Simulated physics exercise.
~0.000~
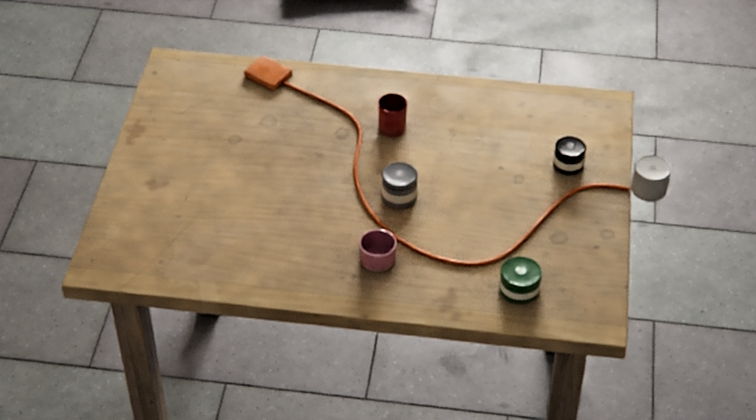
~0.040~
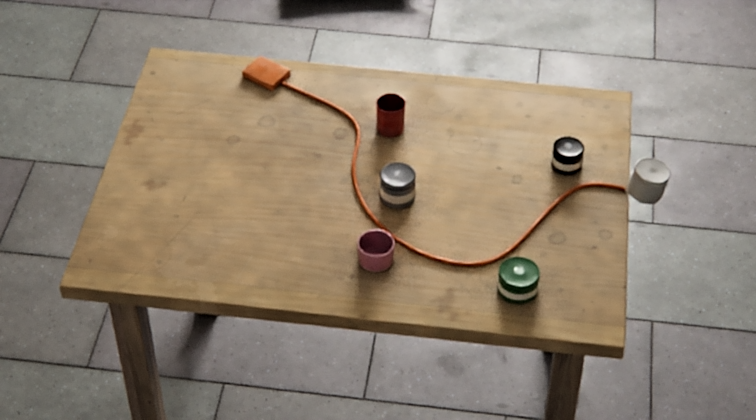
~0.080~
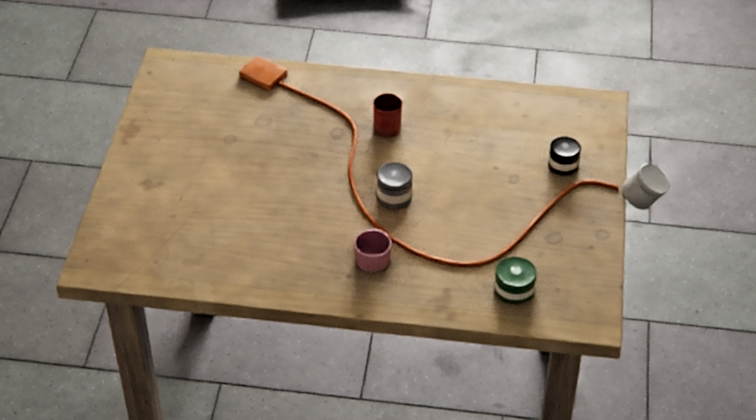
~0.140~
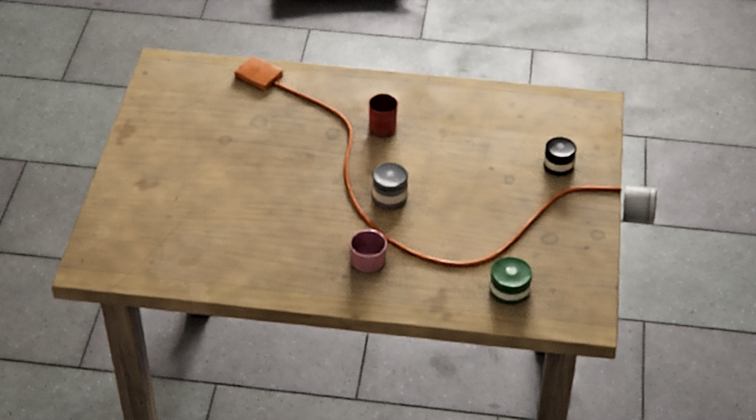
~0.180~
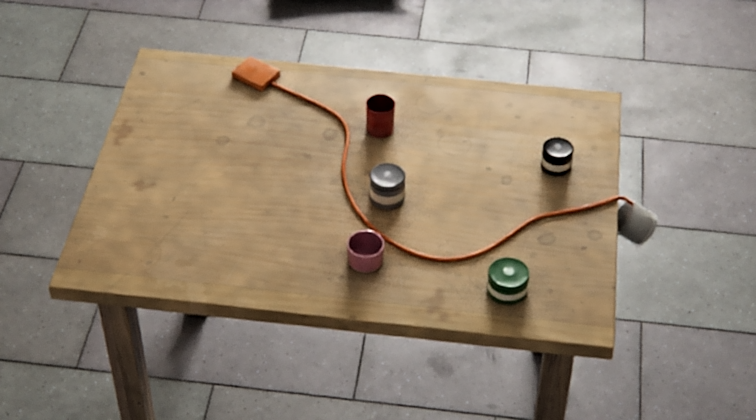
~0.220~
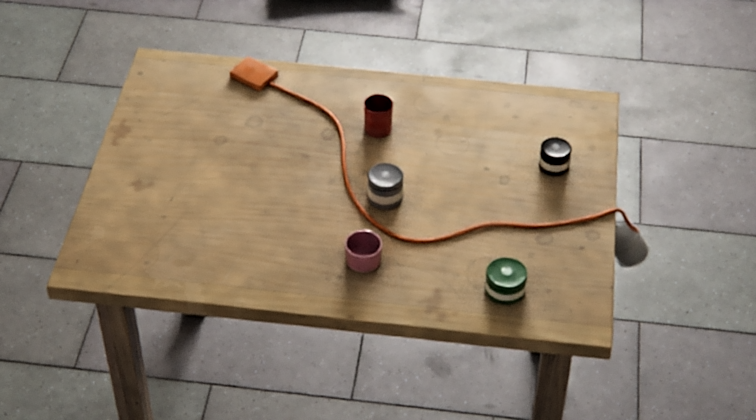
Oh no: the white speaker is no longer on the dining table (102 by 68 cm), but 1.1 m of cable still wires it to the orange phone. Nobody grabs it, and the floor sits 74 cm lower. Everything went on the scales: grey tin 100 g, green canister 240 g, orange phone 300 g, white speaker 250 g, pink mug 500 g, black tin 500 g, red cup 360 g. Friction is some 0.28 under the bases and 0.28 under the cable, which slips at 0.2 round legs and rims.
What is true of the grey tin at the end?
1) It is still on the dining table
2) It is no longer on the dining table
Answer: 2.
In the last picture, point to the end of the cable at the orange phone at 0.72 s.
Roughly at pixel (365, 135).
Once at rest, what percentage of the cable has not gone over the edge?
I'd estimate close to 40 per cent of the cable's length.
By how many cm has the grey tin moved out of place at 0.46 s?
Logged shift for the grey tin: 30 cm.
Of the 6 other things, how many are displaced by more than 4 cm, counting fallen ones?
In total, 3 of them qualify.
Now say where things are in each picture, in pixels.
Grey tin (400, 174); cable runs through (580, 189) (509, 252) (400, 240) (356, 171) (329, 103), in the first frame.
White speaker (651, 169); cable runs through (577, 188) (398, 240) (327, 103), in the second frame.
White speaker (646, 187); cable runs through (572, 187) (395, 240) (324, 103), in the third frame.
White speaker (640, 205); cable runs through (572, 190) (391, 241) (320, 103), in the fourth frame.
White speaker (634, 223); cable runs through (596, 205) (389, 241) (317, 103), in the fifth frame.
Grey tin (386, 175); cable runs through (622, 212) (515, 225) (402, 238) (345, 174) (314, 104), in the sixth frame.
By 0.5 s, the cable's tail end at (285, 106); grey tin 28 cm off its start, orange phone 7 cm off its start, white speaker over the edge.
By 0.7 s, the cable's tail end at (365, 135); grey tin over the edge, orange phone 26 cm off its start, white speaker over the edge.
By 1.0 s, the cable's tail end at (404, 153); grey tin over the edge, orange phone 36 cm off its start at (384, 153), white speaker over the edge.
By 1.2 s, the cable's tail end at (409, 156); grey tin over the edge, orange phone 37 cm off its start, white speaker over the edge.
By 2.4 s, the cable's tail end at (409, 156); grey tin over the edge, orange phone 37 cm off its start at (388, 155), white speaker over the edge, red cup 4 cm off its start at (400, 108).
